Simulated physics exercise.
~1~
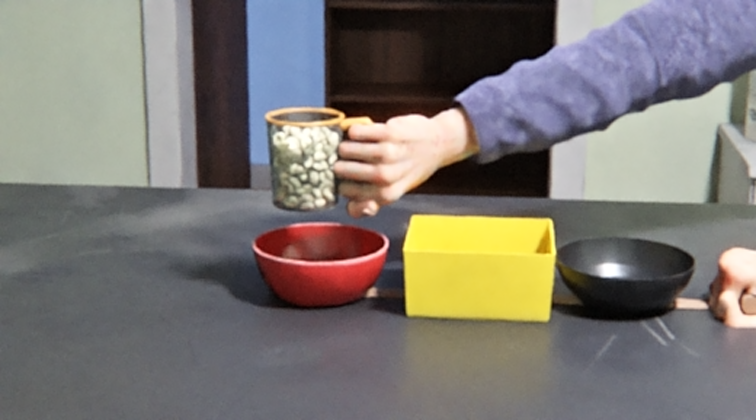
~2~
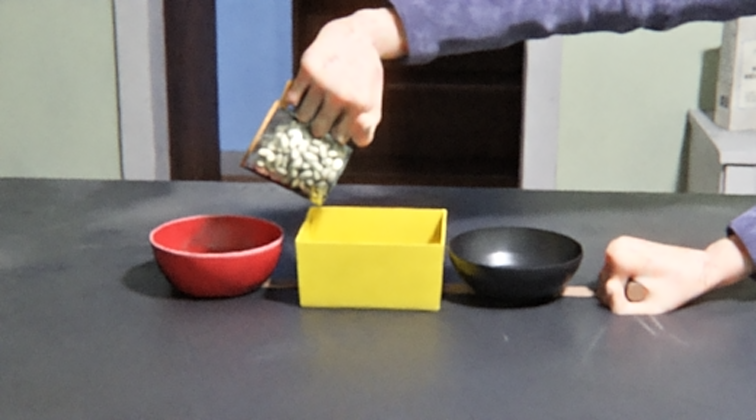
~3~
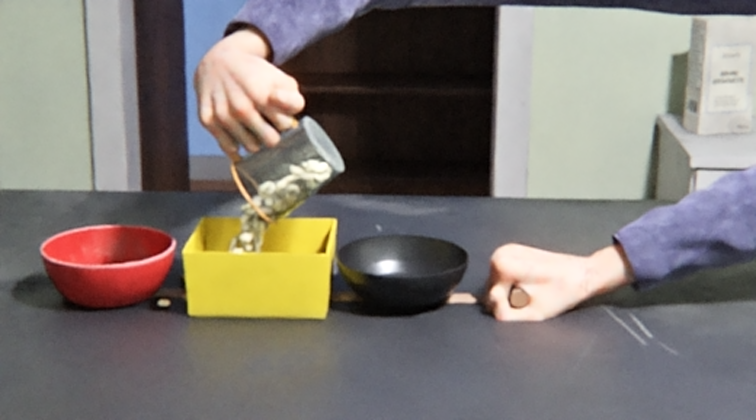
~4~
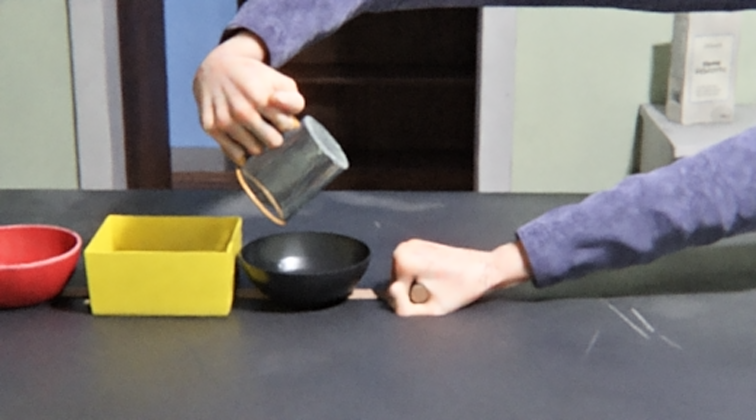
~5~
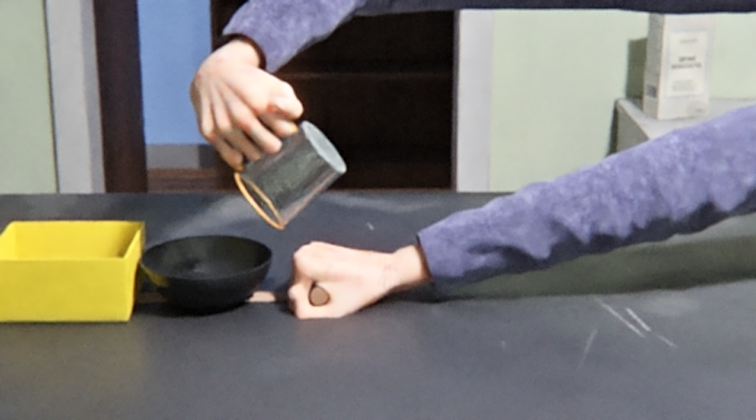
A person tipped a clear cup of white beans while their other hand slid a joined red bowl, yellow tin and black bowl to the left. The beans poured into the yellow tin, and the emptied cup stayed tilted over the black bowl.
